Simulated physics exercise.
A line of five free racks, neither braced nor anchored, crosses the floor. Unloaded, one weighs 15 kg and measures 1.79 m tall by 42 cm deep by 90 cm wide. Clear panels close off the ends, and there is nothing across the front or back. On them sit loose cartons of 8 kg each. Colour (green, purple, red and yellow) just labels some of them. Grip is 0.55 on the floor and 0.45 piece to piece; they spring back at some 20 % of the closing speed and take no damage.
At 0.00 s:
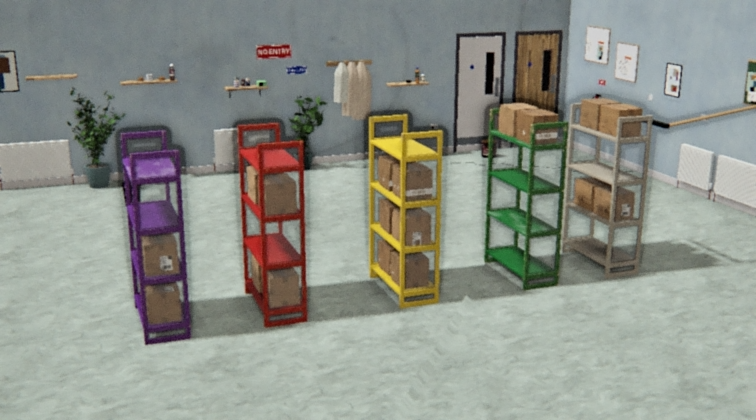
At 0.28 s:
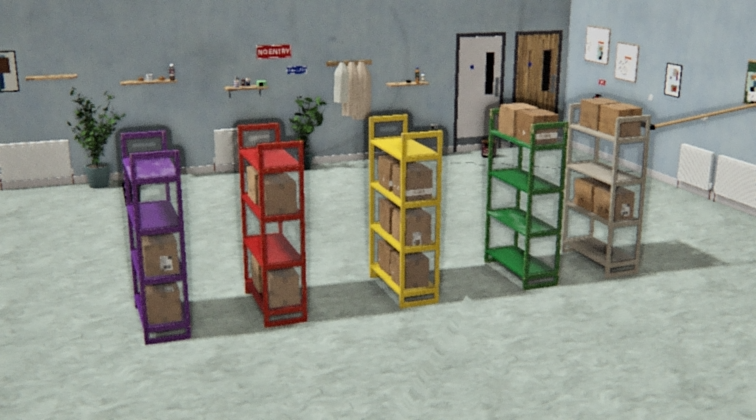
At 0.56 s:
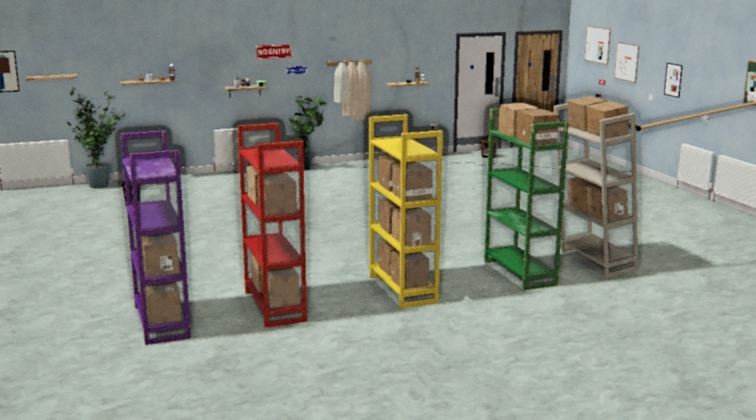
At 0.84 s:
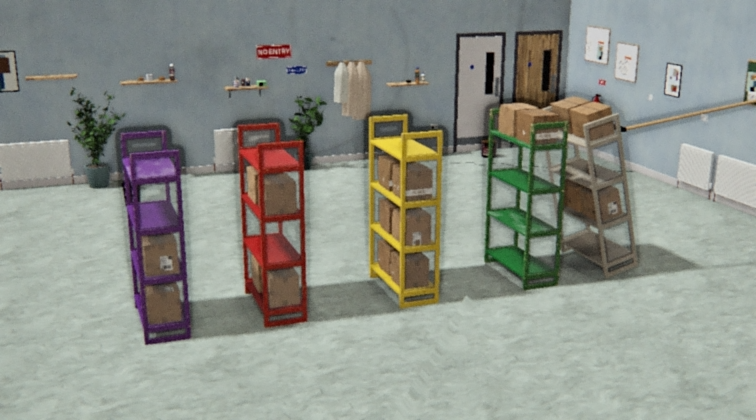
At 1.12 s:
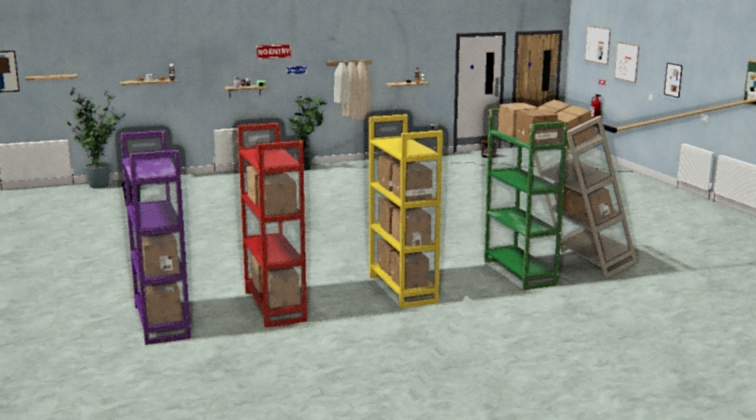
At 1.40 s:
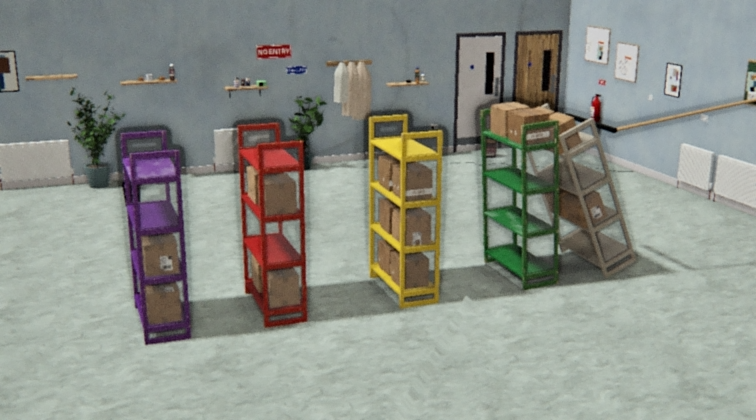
In the video, purple, red, yellow, green and beige shelving units holding cartons stand in a row as a pole pushes the beige one leftward; it tilts against the green unit, which then leans slightly left.
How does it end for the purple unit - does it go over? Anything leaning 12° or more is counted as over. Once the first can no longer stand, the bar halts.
The purple unit stays in position.
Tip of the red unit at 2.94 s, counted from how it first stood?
Measured against how it began, the tilt is near 10 degrees.
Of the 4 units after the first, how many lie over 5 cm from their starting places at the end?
The number is 3.
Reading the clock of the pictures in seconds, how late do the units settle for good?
About 5.5 s.
After 2.32 s, 6 cartons spilt or dropped; 1 of the 4 other units over; purple unit unmoved; green unit leaning 41°.
After 2.94 s, 10 cartons spilt or dropped; 2 of the 4 other units over; purple unit unmoved; green unit leaning 62°.
At rest (5.8 s), 14 cartons spilt or dropped; 3 of the 4 other units over; purple unit unmoved; green unit leaning 67°; yellow unit leaning 60°. One left standing. As the last picture would show them, middles, purple unit near (156, 235), green unit near (444, 238).
